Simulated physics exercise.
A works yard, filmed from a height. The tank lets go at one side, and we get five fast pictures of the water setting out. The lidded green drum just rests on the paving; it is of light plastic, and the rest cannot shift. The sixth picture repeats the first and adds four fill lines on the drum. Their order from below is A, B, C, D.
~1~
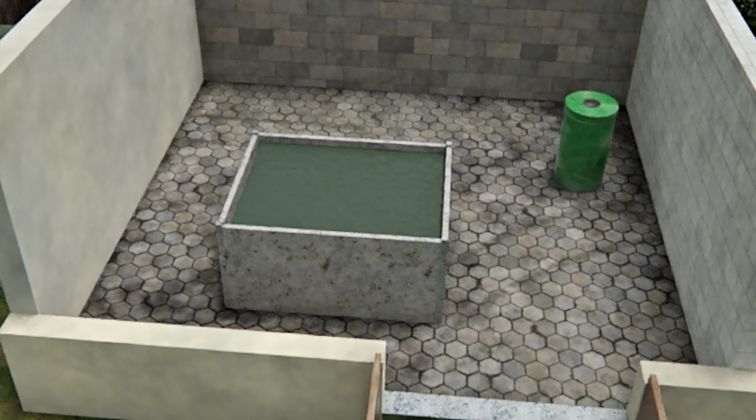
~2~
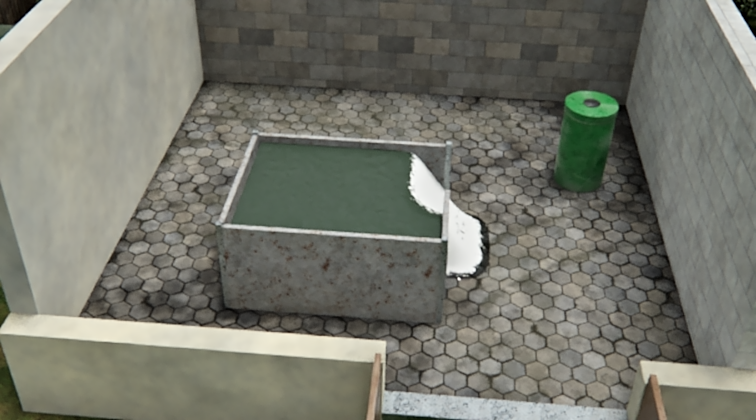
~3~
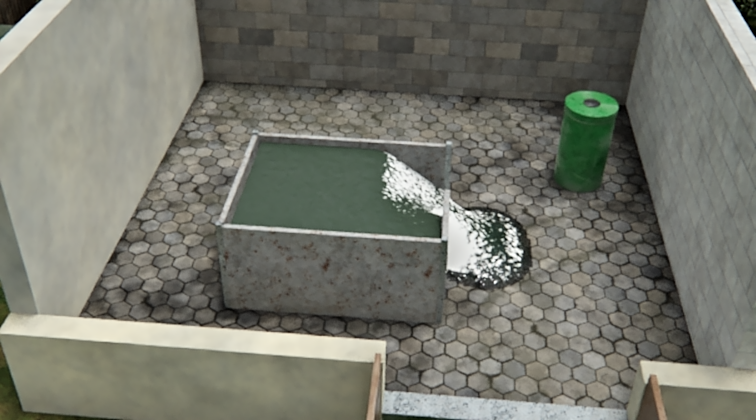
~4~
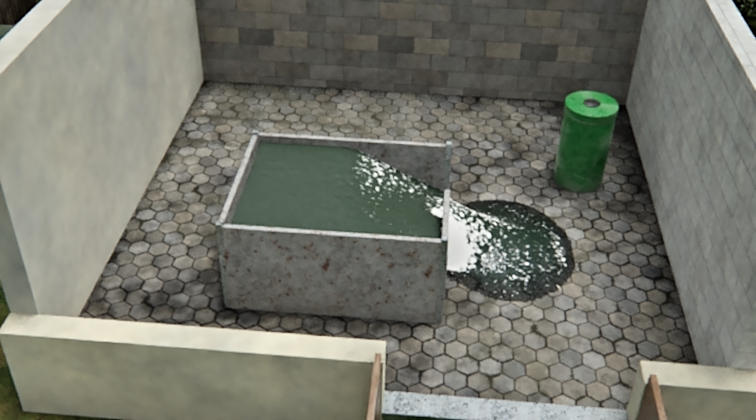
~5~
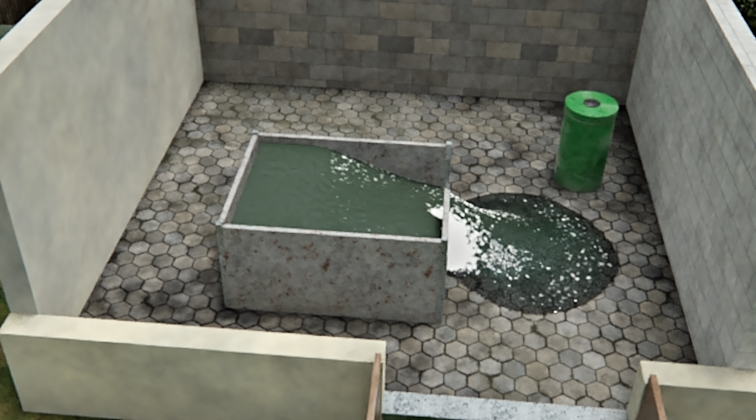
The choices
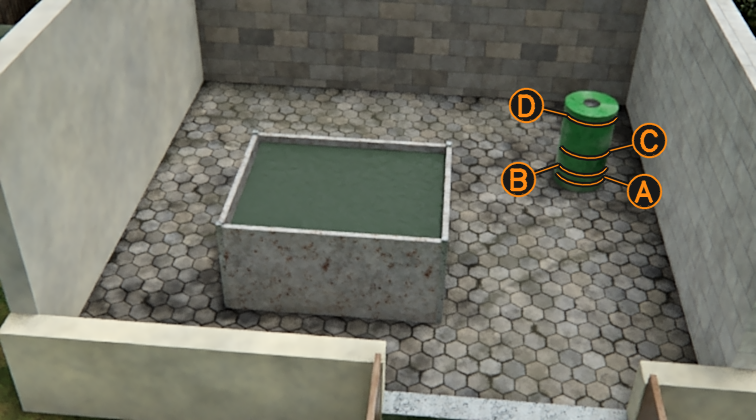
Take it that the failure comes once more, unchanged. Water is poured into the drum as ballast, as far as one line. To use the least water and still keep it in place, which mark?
That is level C.
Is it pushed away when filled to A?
Yes, it does.
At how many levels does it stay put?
Two of them.
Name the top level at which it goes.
It is B.
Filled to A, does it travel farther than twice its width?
Yes.
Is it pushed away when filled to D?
No.
In orange, A at (582, 184); B at (584, 175); C at (587, 158); D at (593, 125); from the bottom up A, B, C, D.
If A is chosen, it is pushed about 5 times its own width away.
If B is chosen, it is pushed about twice its own width away.
If C is chosen, it does not move.
If D is chosen, it does not move.
